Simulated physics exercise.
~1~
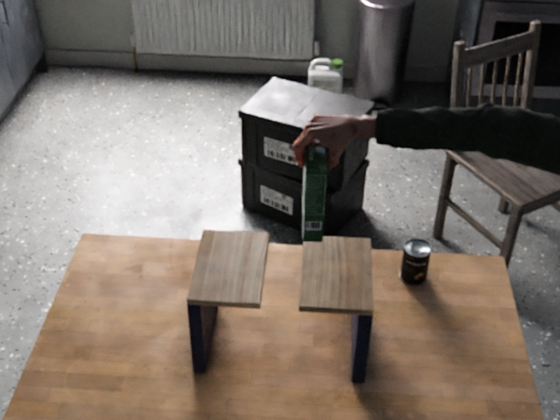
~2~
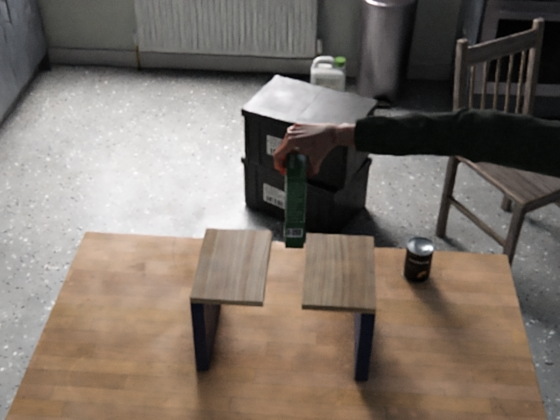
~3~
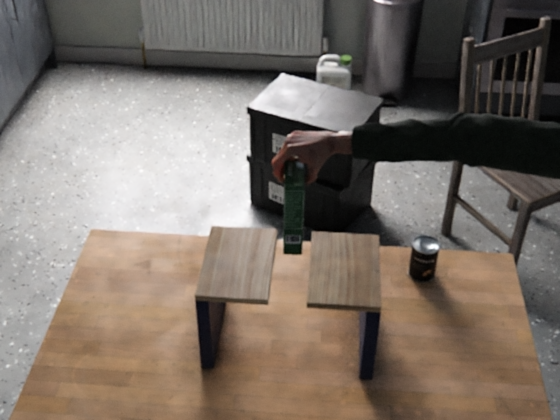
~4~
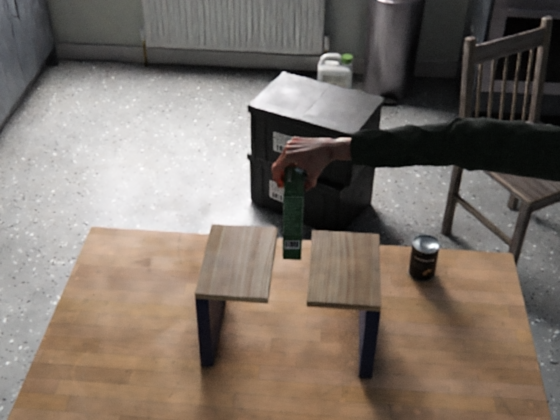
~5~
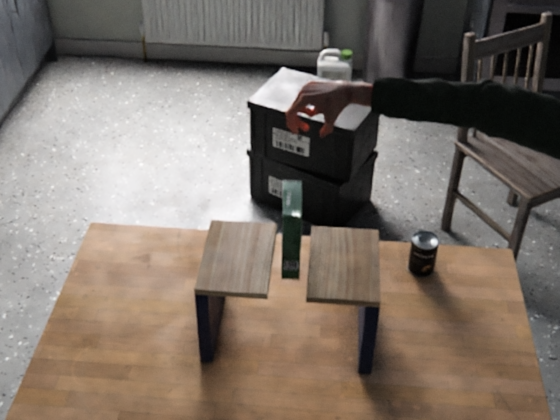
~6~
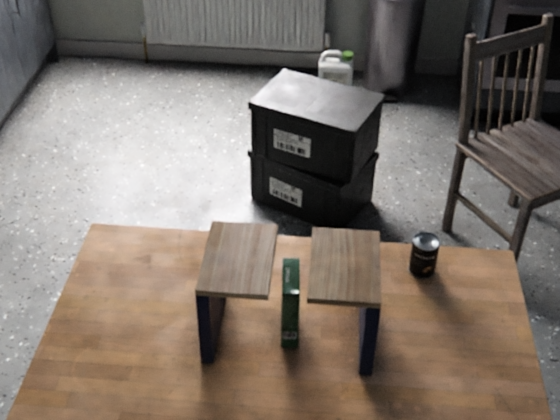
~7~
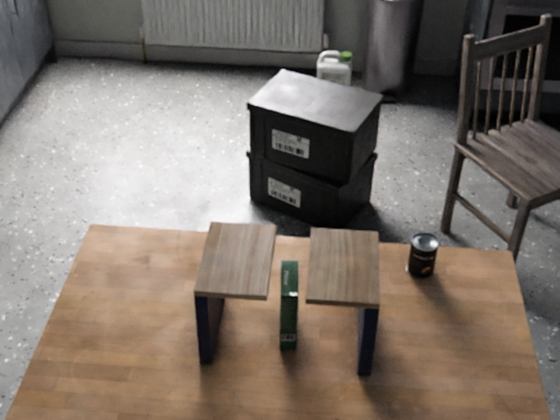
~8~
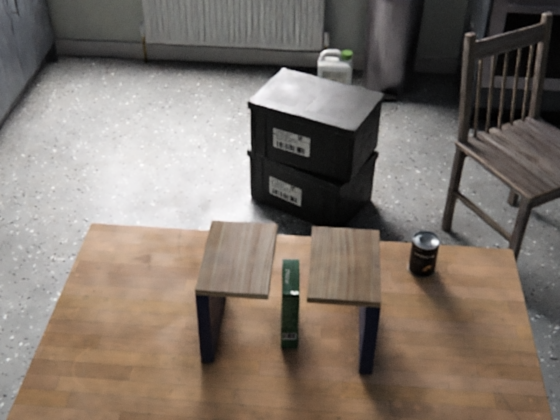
Green packet held upright by a hand, moving left between two wooden-topped supports, then released, dropping through the gap and standing upright.
